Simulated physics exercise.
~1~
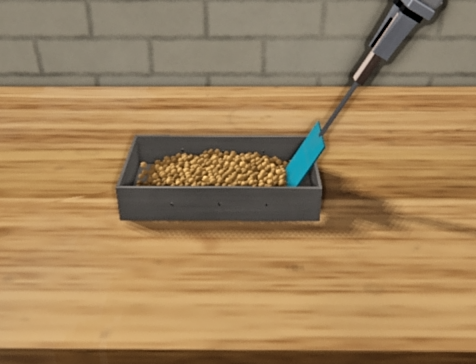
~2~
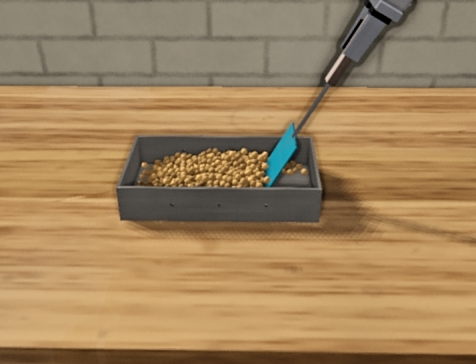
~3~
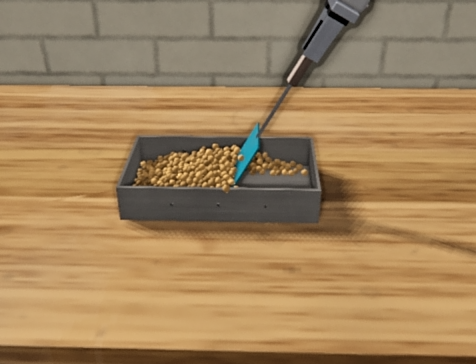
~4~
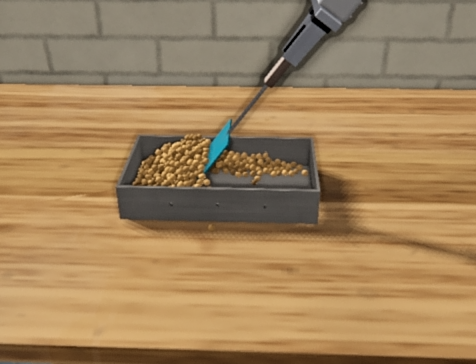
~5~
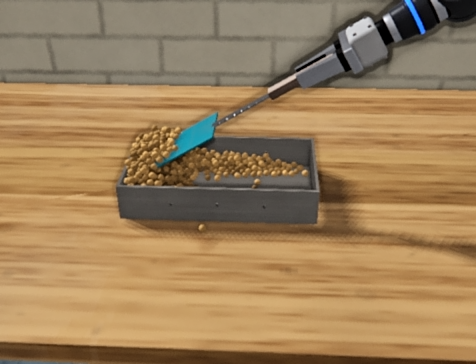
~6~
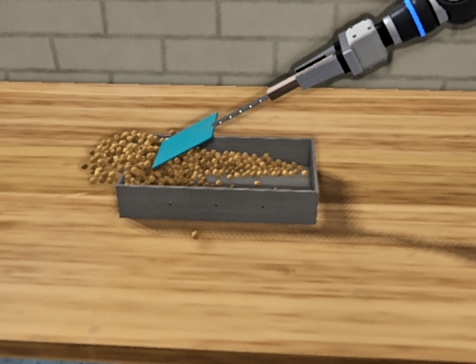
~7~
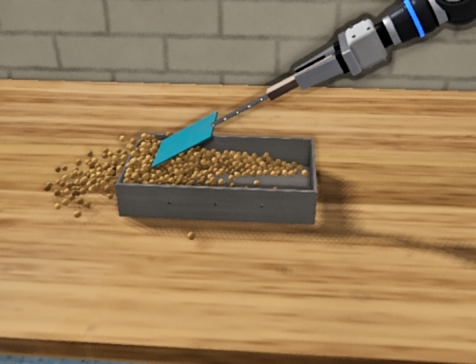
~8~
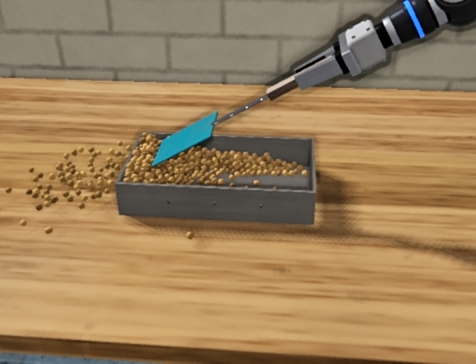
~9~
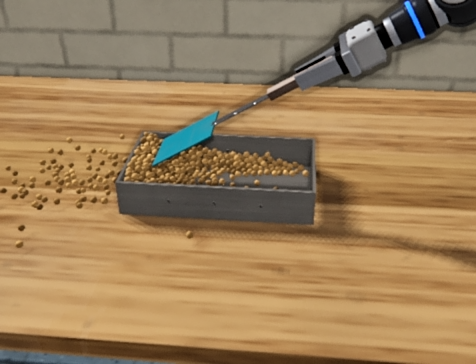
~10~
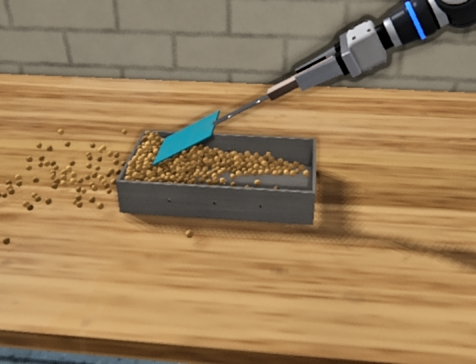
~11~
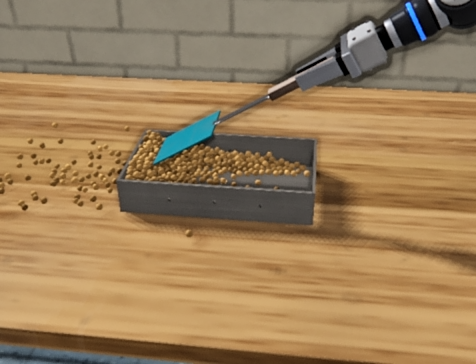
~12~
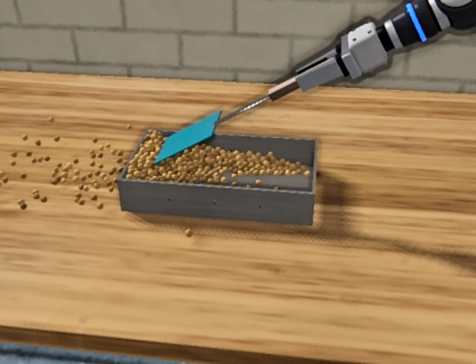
At first, a robot arm holds a teal turner at the right end of a gray tray filled with dried chickpeas on a wooden table. The blade sweeps left through the tray, pushing the chickpeas into a steeper heap and leaving a partly cleared patch behind it. Near the left end, the turner rises slightly and tilts flatter as the heap bulges over the edge. Chickpeas spill out and scatter leftward across the wood, while one lands in front of the tray. The turner then stays still, with most of the chickpeas remaining in the tray and a small share strewn on the table.
